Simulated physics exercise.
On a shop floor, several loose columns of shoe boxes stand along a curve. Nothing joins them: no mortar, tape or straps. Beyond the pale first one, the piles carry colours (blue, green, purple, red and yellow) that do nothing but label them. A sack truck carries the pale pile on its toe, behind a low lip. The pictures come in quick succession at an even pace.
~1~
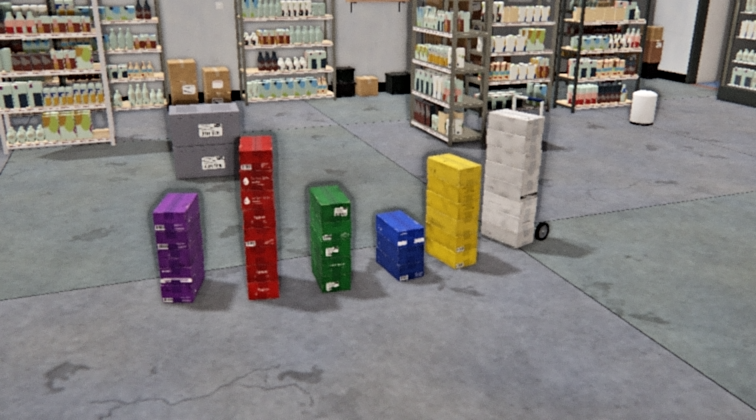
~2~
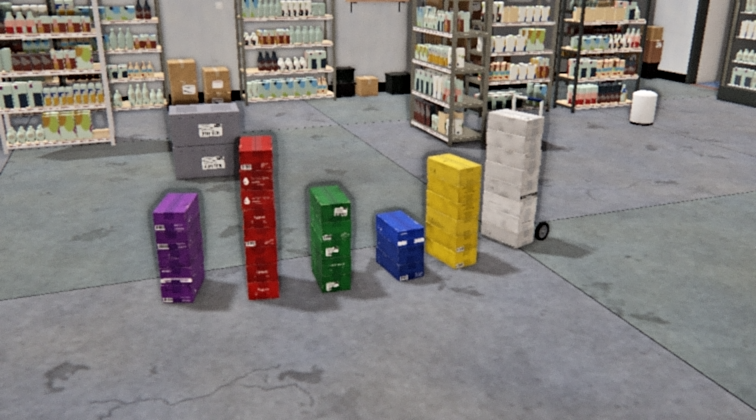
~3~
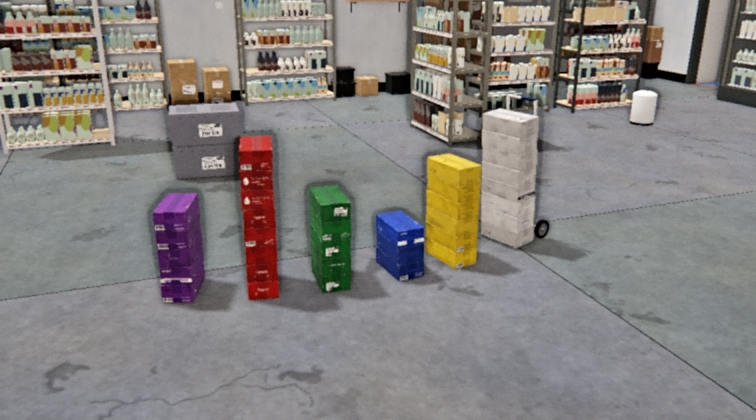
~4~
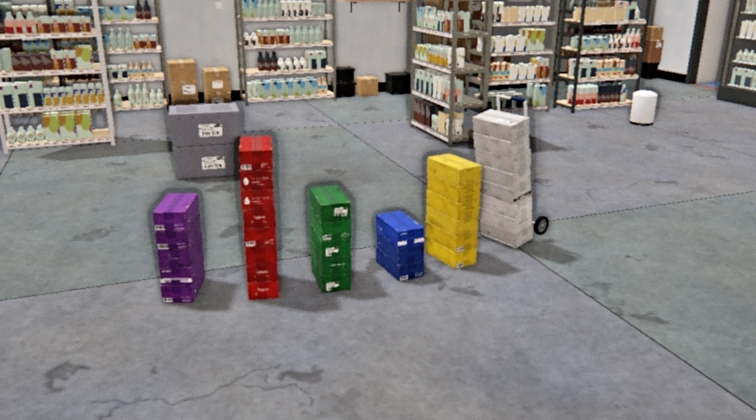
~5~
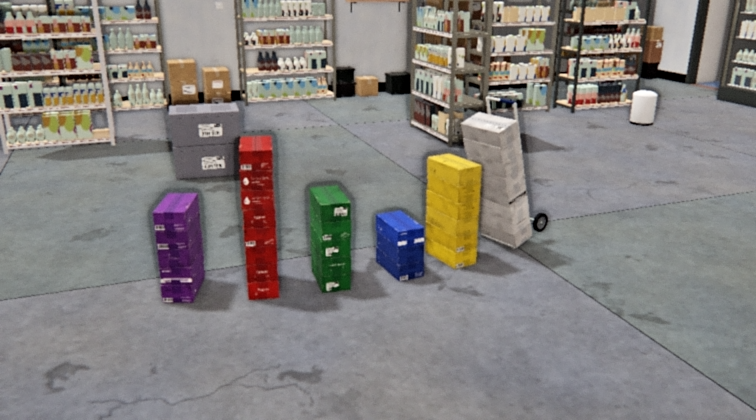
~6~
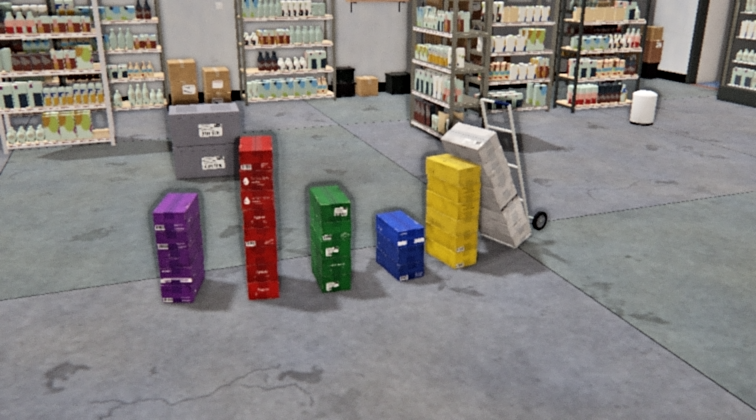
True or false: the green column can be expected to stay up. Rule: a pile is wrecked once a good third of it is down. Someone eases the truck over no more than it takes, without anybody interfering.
True.
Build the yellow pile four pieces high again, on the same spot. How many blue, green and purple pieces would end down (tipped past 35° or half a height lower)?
The counts are blue 1, green 0 and purple 0.
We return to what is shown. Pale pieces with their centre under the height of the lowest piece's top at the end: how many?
Counting the pale pieces gives 3.
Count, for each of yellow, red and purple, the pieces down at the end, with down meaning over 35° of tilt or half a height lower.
Tally: Yellow = 5, red = 0, purple = 0.
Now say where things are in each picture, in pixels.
In the first frame (each place is the centre of the face we see best), truck frame level; top green box (329, 195); top purple box (176, 202); the others all in place.
The second frame shows truck frame level; top green box (329, 195).
The third frame shows truck frame rocked barely, top of the pale pile leaning barely; top green box (329, 195); the others all in place.
The fourth frame shows truck frame rocked a little, top of the pale pile leaning a little; top green box (329, 195); the others all in place.
The fifth frame shows truck frame rocked clearly, top of the pale pile leaning clearly; top green box (329, 195); the others all in place.
The sixth frame shows truck frame (514, 132) rocked clearly, top of the pale pile leaning well over; top green box (329, 195); top yellow box (442, 172); the others all in place.
Just after the last frame, 8 of the pale pile down; none of the 5 green boxes down (0 of 27 in all colours); top green box unmoved; top yellow box tilted clearly.
A moment on, 8 of the pale pile down; 2 of the 5 green boxes down (8 of 27 in all colours); top green box tilted well over; top blue box tilted steeply, about its own height lower.
When it is over, 8 of the pale pile down; none of the 5 green boxes down (6 of 27 in all colours); top green box tilted well over; top yellow box upside down. In pixels of the last frame, middles, top green box near (290, 213), top yellow box near (331, 325).
